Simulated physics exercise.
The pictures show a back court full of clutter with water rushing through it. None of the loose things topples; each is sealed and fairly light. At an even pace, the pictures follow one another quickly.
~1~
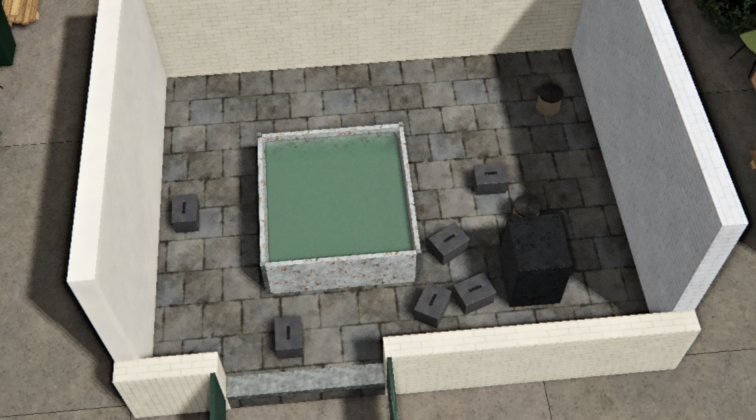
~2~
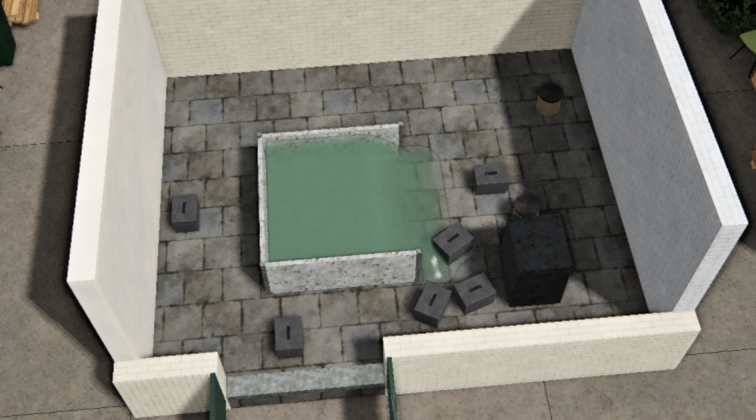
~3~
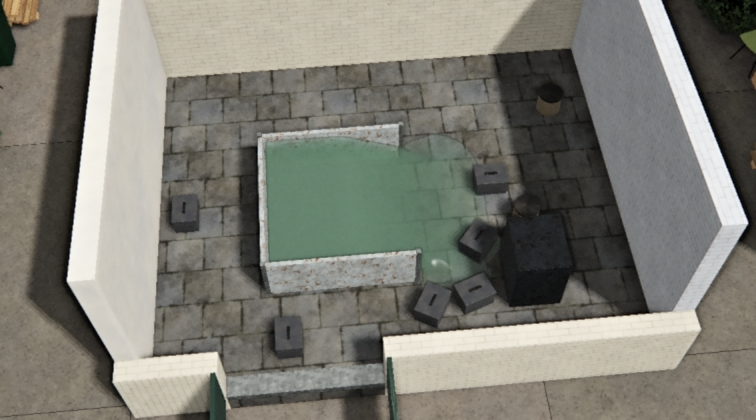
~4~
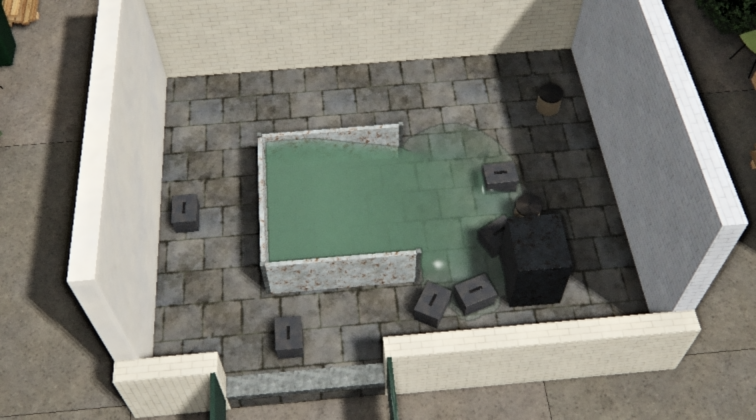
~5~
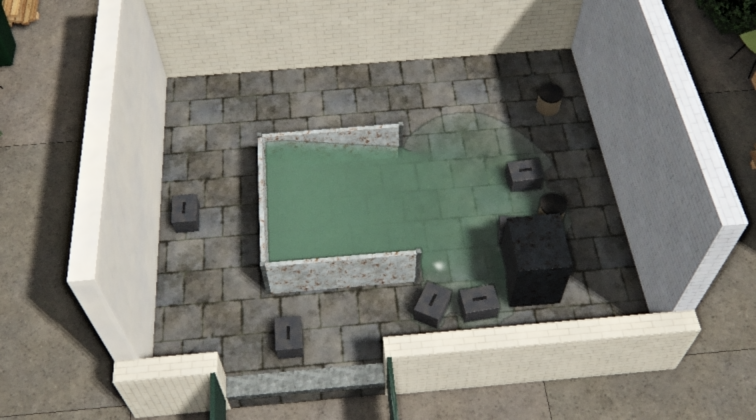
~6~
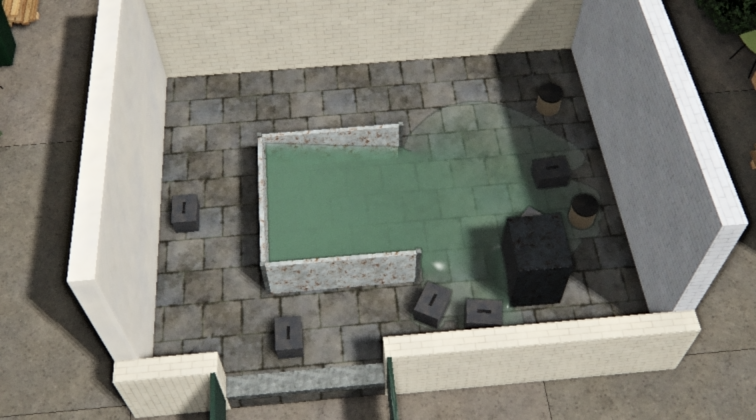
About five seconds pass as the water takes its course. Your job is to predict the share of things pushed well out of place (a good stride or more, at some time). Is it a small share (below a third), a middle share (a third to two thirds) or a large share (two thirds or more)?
A large share, two thirds or more.
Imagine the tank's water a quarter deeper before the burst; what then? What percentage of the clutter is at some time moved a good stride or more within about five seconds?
Share moved: 90 in a hundred.
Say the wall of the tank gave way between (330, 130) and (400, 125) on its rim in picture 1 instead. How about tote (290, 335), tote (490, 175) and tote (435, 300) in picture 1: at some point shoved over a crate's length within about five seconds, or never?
One after another: Never gets that far, then never gets that far, then never gets that far.
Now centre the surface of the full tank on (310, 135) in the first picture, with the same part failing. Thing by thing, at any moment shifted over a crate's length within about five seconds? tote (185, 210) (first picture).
Lab note - finding: Distance not reached.
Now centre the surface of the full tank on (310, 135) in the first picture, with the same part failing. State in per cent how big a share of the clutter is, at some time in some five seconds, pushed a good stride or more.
I make it 90 per cent.
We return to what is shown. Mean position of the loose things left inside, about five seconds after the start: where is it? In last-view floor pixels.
Their centre sits close to (283, 256) on the floor of the last picture.
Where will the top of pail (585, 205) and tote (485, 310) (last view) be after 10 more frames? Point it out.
At about (629, 236) and (396, 323).
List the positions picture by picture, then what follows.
A tote at (449, 239) rests on the ground; a tote at (491, 174), on the bottom; 0 of 8 have shifted, in the first frame.
A tote at (453, 238), on the bottom, close to its start; a tote at (491, 174) rests on the ground; 0 of 8 have shifted, in the second frame.
A tote at (479, 235) rests on the ground, a stride from its start; a tote at (491, 174), on the bottom; 1 of 8 have shifted, in the third frame.
A tote at (499, 232), on the bottom, a stride from its start; a tote at (501, 173) rests on the ground, close to its start; 2 of 8 have shifted, in the fourth frame.
A tote at (516, 227), on the bottom, a stride from its start; a tote at (526, 170), on the bottom, a stride from its start; 4 of 8 have shifted, in the fifth frame.
A tote at (537, 223), afloat, a stride from its start; a tote at (552, 168), on the bottom, a stride from its start; 4 of 8 have shifted, in the sixth frame.
A moment on, 4 of 8 are well off their spots; 3 afloat.
Next, 5 of 8 are well off their spots; 4 afloat.
Later, 5 of 8 are well off their spots; 5 afloat.
In the end, 7 of 8 are well off their spots, and 7 have been at some point; 6 afloat.
